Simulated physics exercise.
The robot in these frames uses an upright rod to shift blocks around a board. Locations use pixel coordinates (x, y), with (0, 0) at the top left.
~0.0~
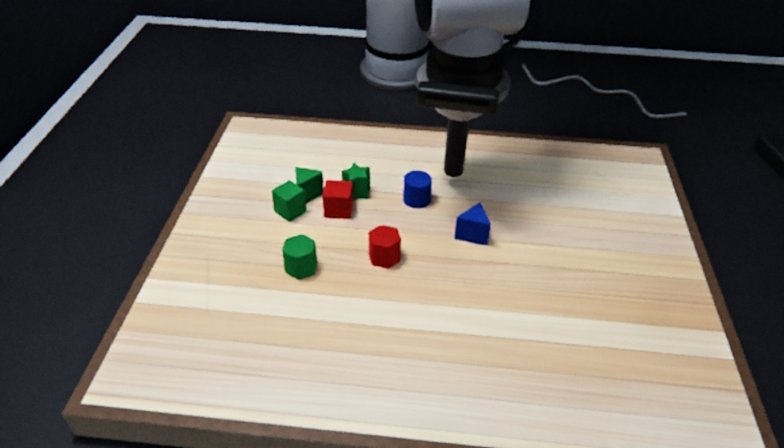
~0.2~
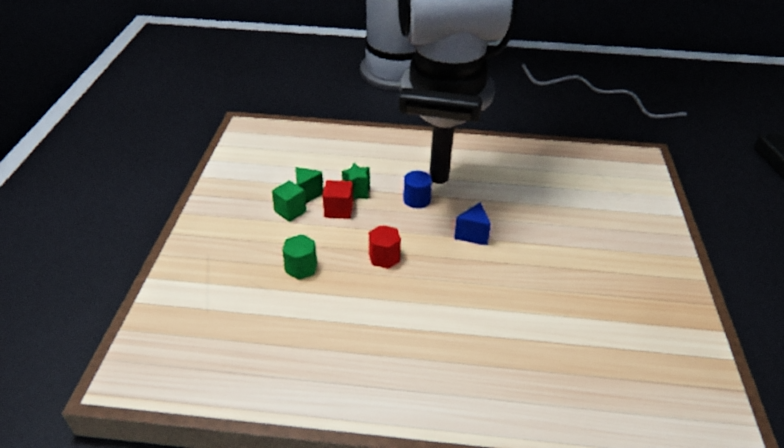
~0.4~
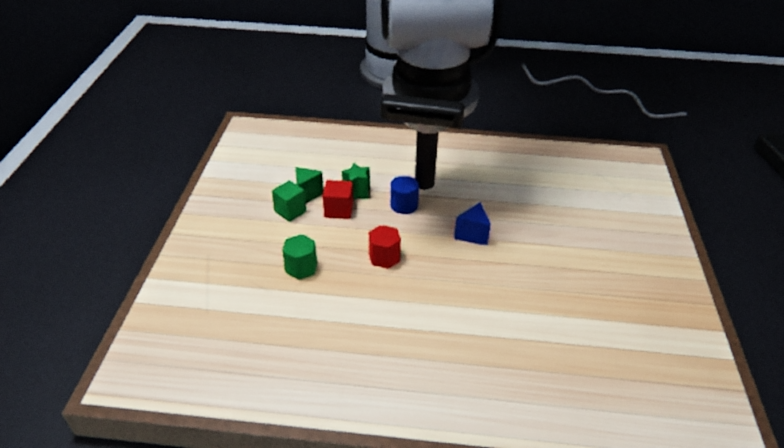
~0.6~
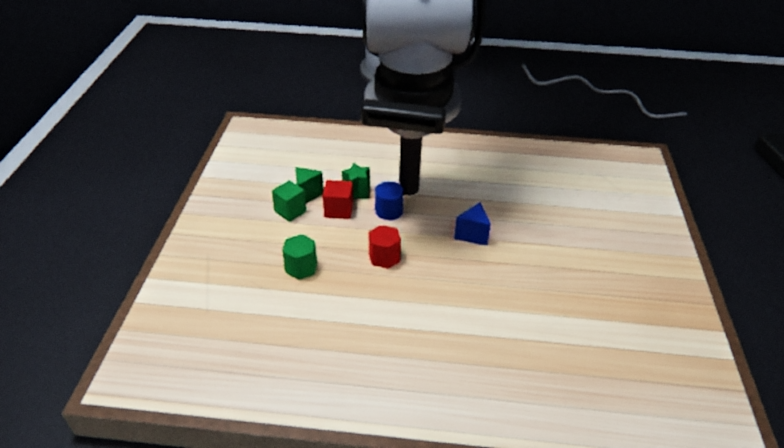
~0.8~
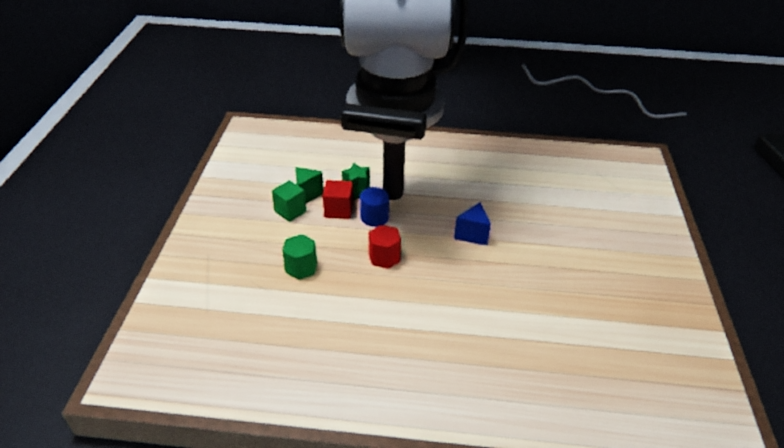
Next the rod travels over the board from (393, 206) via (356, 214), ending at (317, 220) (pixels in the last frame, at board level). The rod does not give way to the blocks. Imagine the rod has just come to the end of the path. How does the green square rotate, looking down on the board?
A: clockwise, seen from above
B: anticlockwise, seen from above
My pick is B.
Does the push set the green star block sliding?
No
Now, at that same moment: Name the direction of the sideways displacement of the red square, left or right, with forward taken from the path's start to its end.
Gets pushed right.
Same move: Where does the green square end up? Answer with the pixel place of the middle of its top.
Around (271, 186).
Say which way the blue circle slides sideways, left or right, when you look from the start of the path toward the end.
It is displaced to the left.
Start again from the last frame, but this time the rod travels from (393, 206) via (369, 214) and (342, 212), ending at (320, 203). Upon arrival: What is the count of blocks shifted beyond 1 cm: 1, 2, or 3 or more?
Moved: 3 or more.
The first path, step by step. One third of the way, rod at (368, 200); blue circle at (355, 205).
Two thirds of the way, rod at (342, 204); green square at (285, 189); red square at (319, 188), turned 30° clockwise; blue circle at (343, 212).
At the end, rod at (316, 208); green square at (271, 186), turned 50° anticlockwise; green three-sided block at (301, 171), turned 20° clockwise; red square at (299, 186), turned 65° clockwise; green star block still; blue circle at (341, 212).
